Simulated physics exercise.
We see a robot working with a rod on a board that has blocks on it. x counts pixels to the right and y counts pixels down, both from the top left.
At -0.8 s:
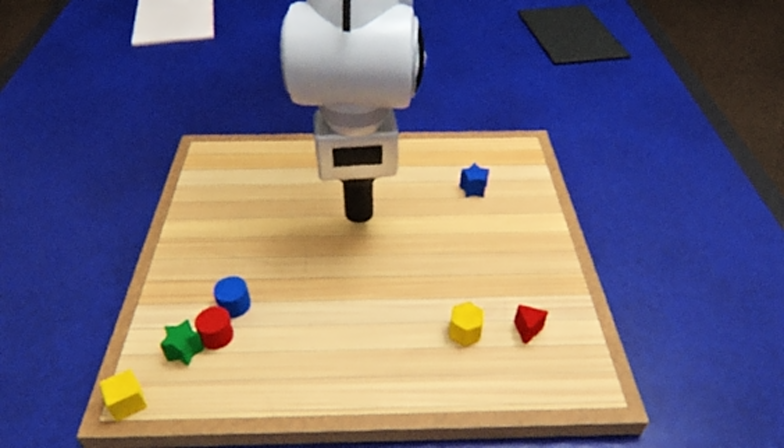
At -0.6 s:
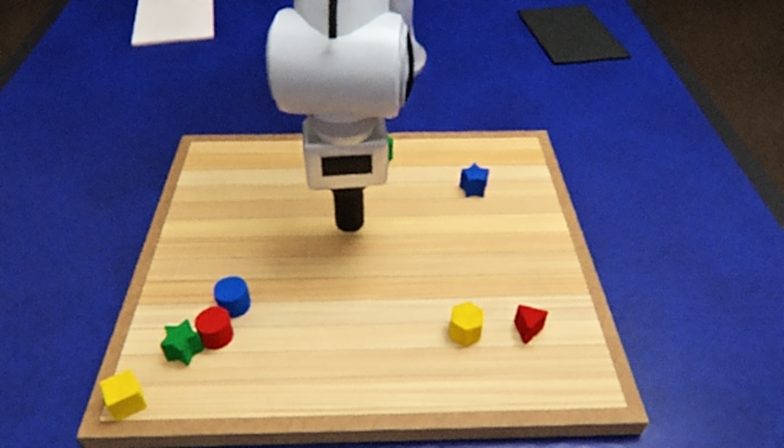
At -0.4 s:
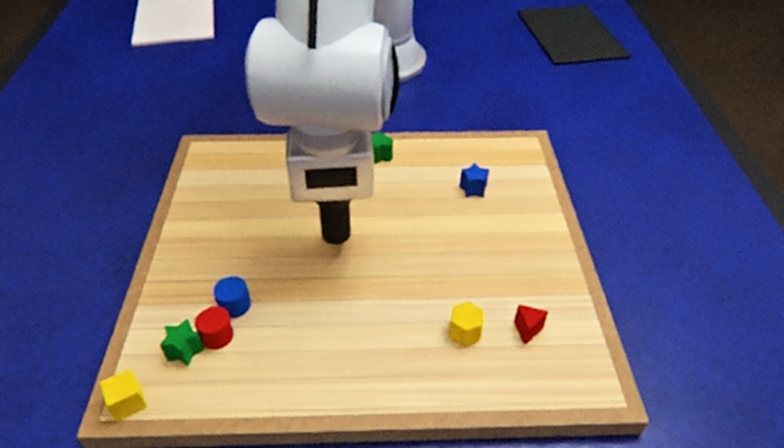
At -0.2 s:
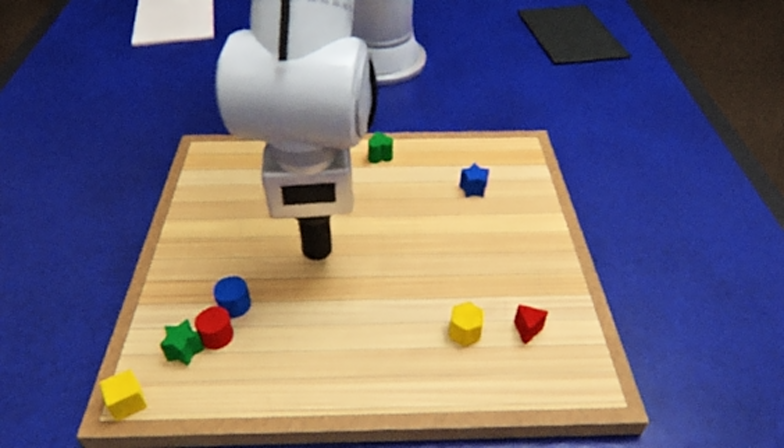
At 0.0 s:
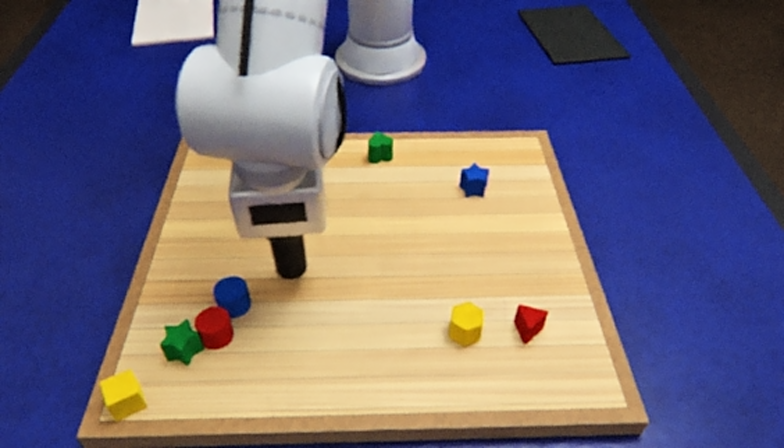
On a wooden board, a robot arm moving its black rod down and left through open space, the coloured blocks staying still.
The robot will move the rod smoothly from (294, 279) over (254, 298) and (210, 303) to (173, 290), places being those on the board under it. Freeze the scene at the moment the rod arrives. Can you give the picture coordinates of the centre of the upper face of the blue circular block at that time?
Its top middle is near (162, 304).
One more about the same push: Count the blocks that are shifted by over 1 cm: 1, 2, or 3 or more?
Number moved: 1.
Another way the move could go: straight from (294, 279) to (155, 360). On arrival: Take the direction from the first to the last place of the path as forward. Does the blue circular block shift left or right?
So, looking from the first point of the path to the last, the blue circular block moves rightwards.
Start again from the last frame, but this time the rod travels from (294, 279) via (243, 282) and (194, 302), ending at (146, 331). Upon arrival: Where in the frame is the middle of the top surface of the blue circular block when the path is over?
My best guess is (211, 302).
The first path, step by step. One third of the way, rod (251, 288); blue circular block (217, 293).
Two thirds of the way, rod (206, 292); red circular block (207, 323); blue circular block (173, 303).
At the end, rod (168, 280); green star unmoved; red circular block (207, 323); blue circular block (162, 304).
